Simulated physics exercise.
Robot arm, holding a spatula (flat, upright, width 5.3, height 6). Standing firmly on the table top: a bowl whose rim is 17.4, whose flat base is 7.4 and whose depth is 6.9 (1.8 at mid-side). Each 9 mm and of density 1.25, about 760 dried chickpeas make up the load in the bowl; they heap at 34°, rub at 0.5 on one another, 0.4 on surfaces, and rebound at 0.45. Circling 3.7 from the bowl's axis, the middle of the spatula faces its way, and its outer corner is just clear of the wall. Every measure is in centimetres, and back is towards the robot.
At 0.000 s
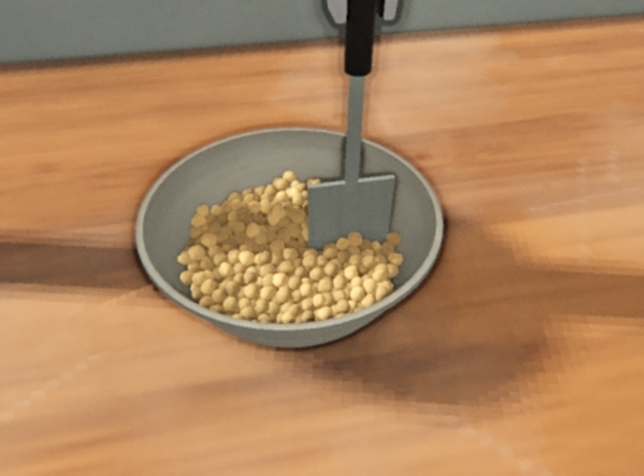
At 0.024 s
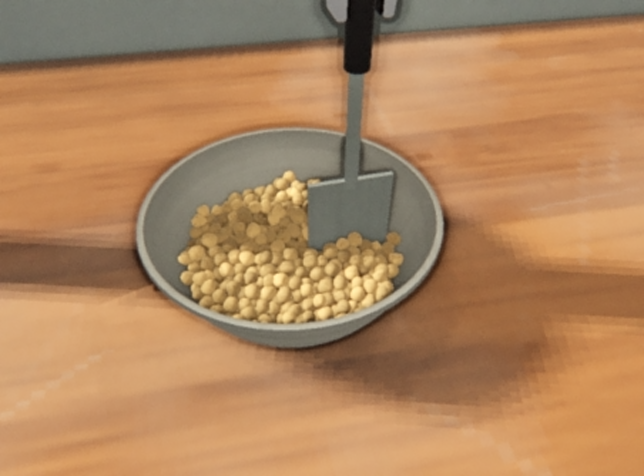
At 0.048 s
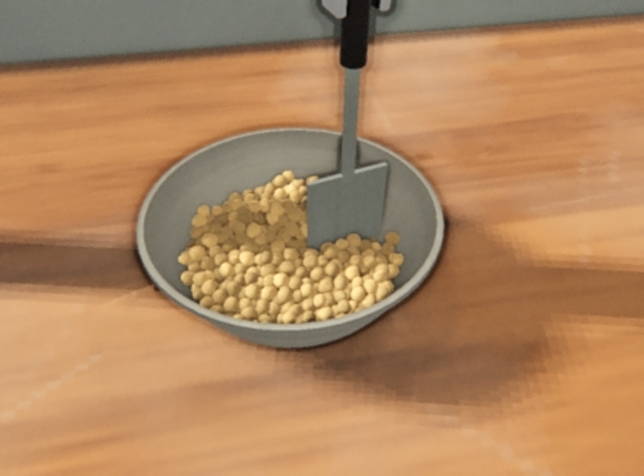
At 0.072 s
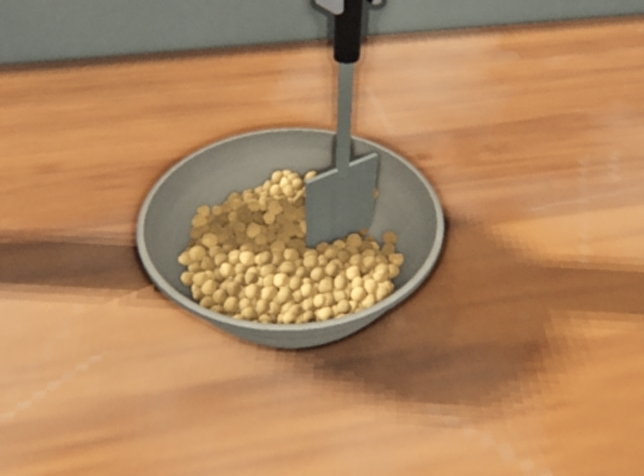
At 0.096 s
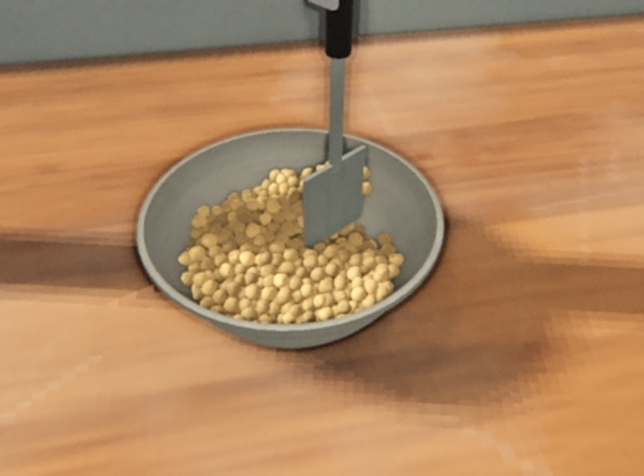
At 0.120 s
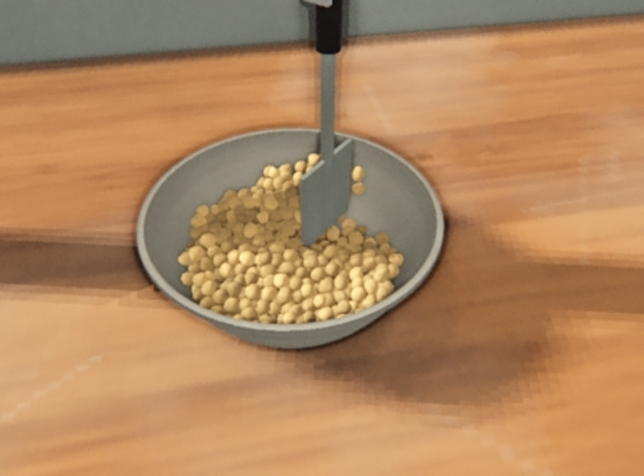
A spatula turns and shifts slightly left among the chickpeas in a gray bowl.
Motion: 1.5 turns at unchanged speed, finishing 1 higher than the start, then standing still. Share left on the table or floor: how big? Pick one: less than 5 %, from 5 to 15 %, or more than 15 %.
From 5 to 15 %.
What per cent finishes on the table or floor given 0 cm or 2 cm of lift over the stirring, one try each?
Try one: Around 15 %; try two: Around 5 %.
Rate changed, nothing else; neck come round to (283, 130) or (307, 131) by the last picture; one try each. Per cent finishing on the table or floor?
It comes to close to 30 per cent and close to 20 per cent.
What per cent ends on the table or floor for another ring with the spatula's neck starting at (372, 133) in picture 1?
About 0 per cent.
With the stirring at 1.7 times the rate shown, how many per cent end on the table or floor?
I'd say about 25 %.
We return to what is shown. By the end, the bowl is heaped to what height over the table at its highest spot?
Some 7.0 cm.
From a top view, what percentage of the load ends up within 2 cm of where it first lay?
I'd put it at about 35 in a hundred.
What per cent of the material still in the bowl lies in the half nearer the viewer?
Close to 55 in a hundred.
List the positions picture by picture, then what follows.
In the first frame, spatula neck at (353, 160), 0° round; upper third of the load around (289, 249), from x 185 to 395, top at y 175; 758 in the bowl.
In the second frame, spatula neck at (352, 158), 3° round; upper third of the load around (289, 249), from x 185 to 395, top at y 175.
In the third frame, spatula neck at (349, 152), 12° round; upper third of the load around (288, 247), from x 185 to 395, top at y 175.
In the fourth frame, spatula neck at (343, 147), 22° round; upper third of the load around (288, 244), from x 185 to 395, top at y 175.
In the fifth frame, spatula neck at (336, 142), 33° round; upper third of the load around (286, 243), from x 185 to 395, top at y 165.
In the sixth frame, spatula neck at (327, 137), 43° round; upper third of the load around (286, 233), from x 185 to 395, top at y 155; 758 in the bowl.
By 0.57 s, 238° round, highest piece 9 above the table; 736 in the bowl, 13 on the table or floor, 9 in flight or on the tool.
By 1.02 s, 74° round, highest piece 9 above the table; 703 in the bowl, 52 on the table or floor, 3 in flight or on the tool.
By 1.45 s, 180° round, highest piece 7 above the table; 692 in the bowl, 66 on the table or floor.
By 2.15 s, 180° round, highest piece 7 above the table; 692 in the bowl, 66 on the table or floor.
Final count, 692 in the bowl, 66 on the table or floor. That is 9 % on the table or floor.
